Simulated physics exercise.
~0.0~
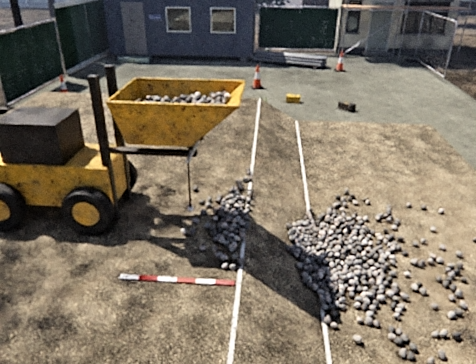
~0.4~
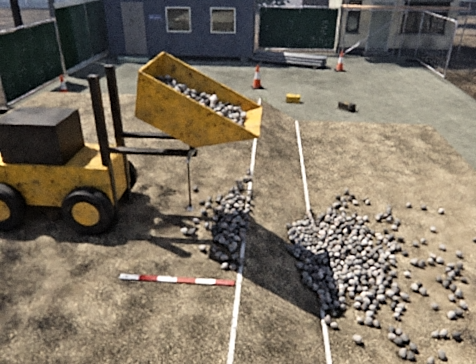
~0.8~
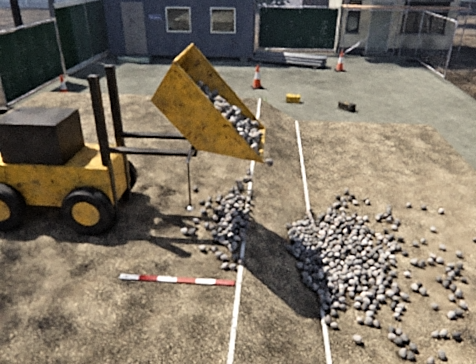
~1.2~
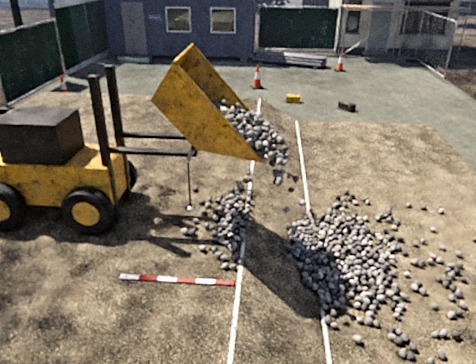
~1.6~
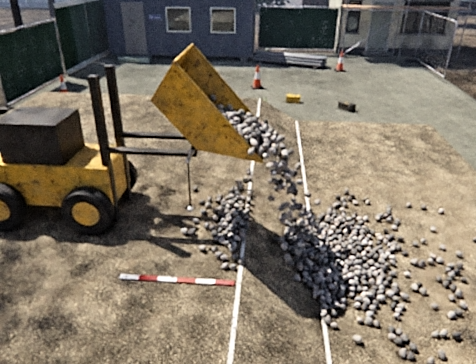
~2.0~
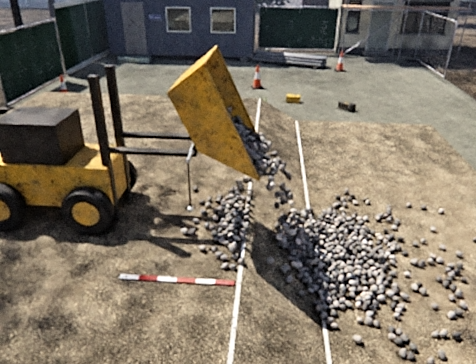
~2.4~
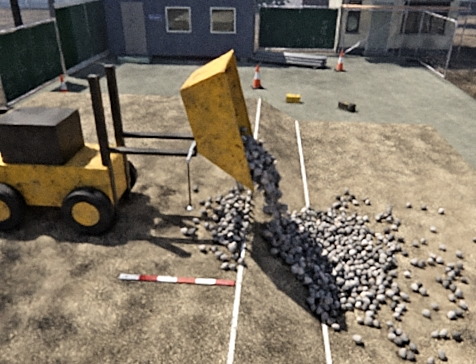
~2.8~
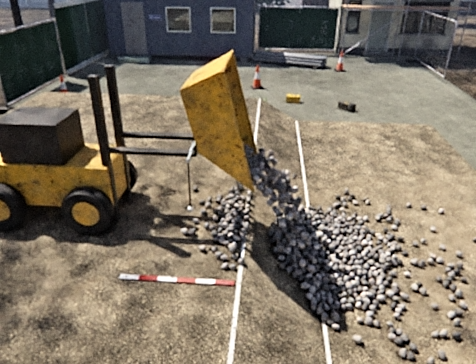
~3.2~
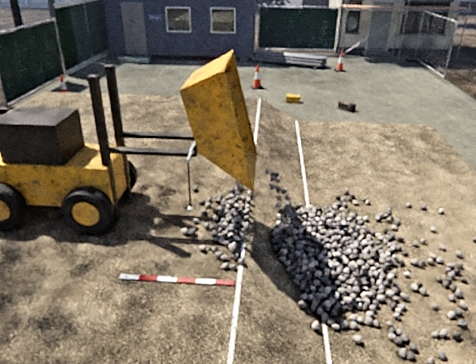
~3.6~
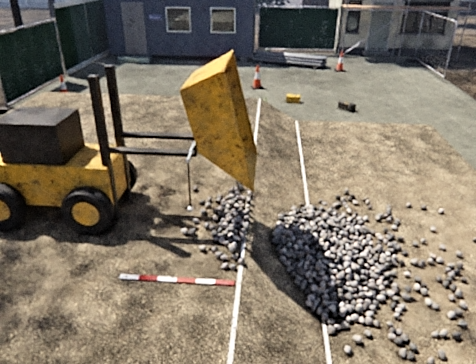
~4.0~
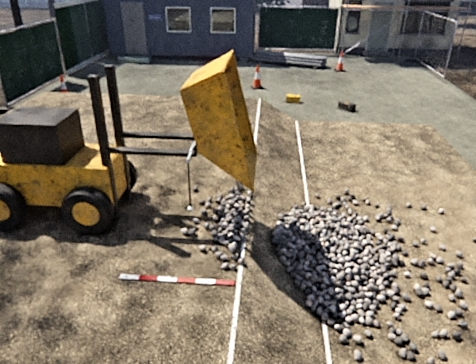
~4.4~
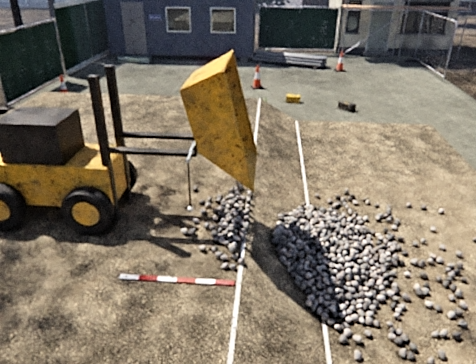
A yellow skip on a forklift tips in two stages, pouring cobbles down the bank until empty.
